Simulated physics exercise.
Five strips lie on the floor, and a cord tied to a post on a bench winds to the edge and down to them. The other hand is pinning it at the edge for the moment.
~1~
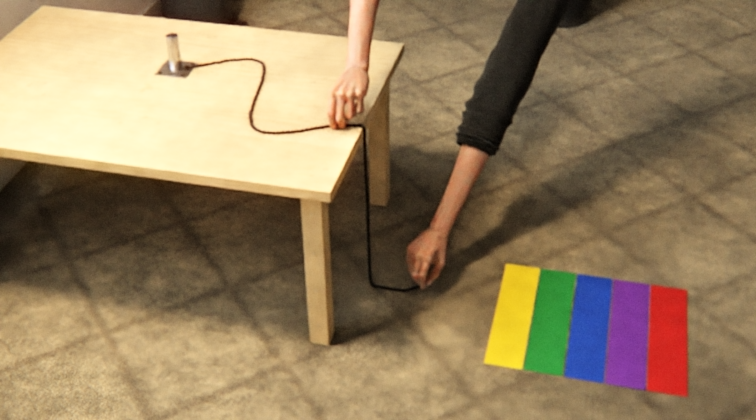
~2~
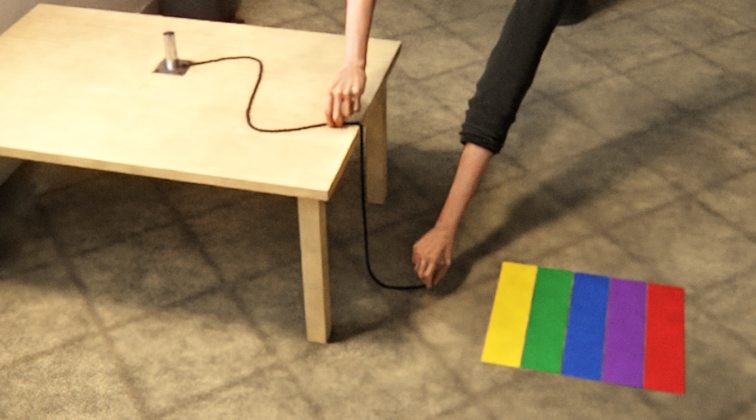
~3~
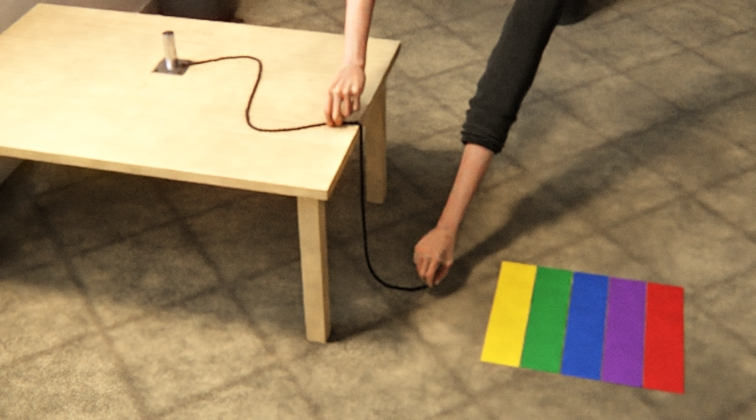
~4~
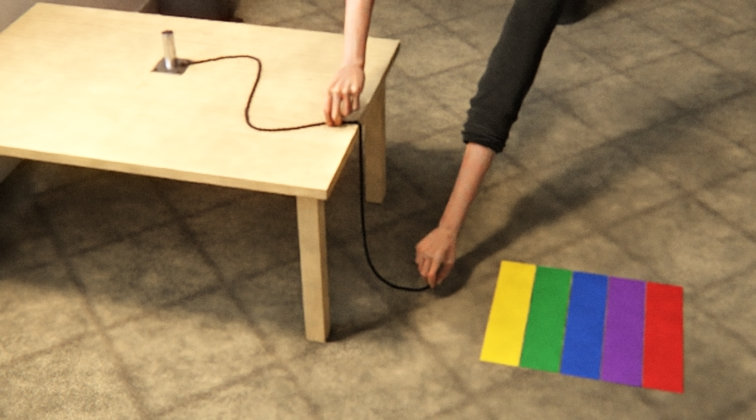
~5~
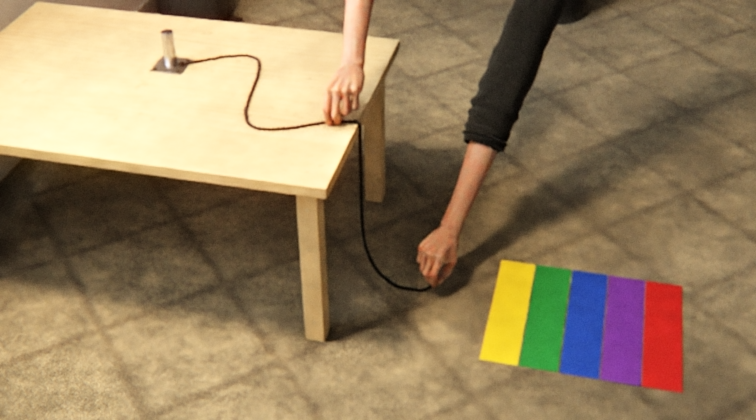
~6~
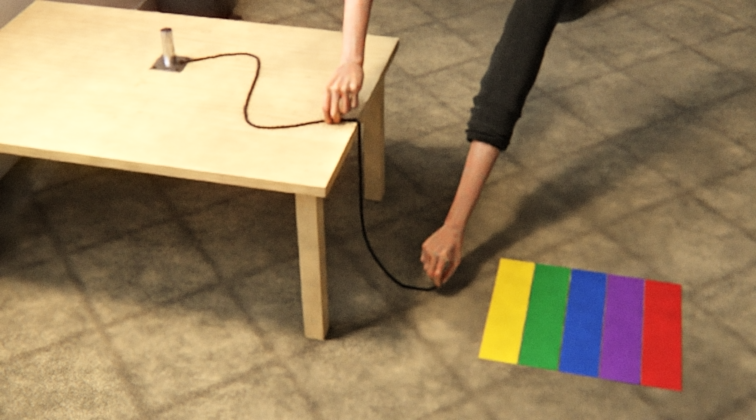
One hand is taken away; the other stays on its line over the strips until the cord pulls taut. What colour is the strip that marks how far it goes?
That strip is red.
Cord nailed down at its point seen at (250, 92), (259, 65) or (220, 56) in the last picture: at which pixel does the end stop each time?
It ends up near (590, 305) the first time, (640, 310) the second and (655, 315) the third.
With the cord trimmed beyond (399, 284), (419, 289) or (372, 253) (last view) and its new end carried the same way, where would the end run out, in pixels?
Close to (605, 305) first, close to (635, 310) next, and close to (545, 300) last.
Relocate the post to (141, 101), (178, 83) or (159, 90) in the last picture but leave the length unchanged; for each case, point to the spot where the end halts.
Going through the tries, you get (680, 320), then (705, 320), then (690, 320).
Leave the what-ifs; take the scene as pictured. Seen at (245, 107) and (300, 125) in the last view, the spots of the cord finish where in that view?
At (340, 103) for the first, at (415, 142) for the second.
Early on, end near (601, 306); over blue.
Midway, end near (647, 313); over red.
At the end of the slack, end near (674, 317); over red. Over red.
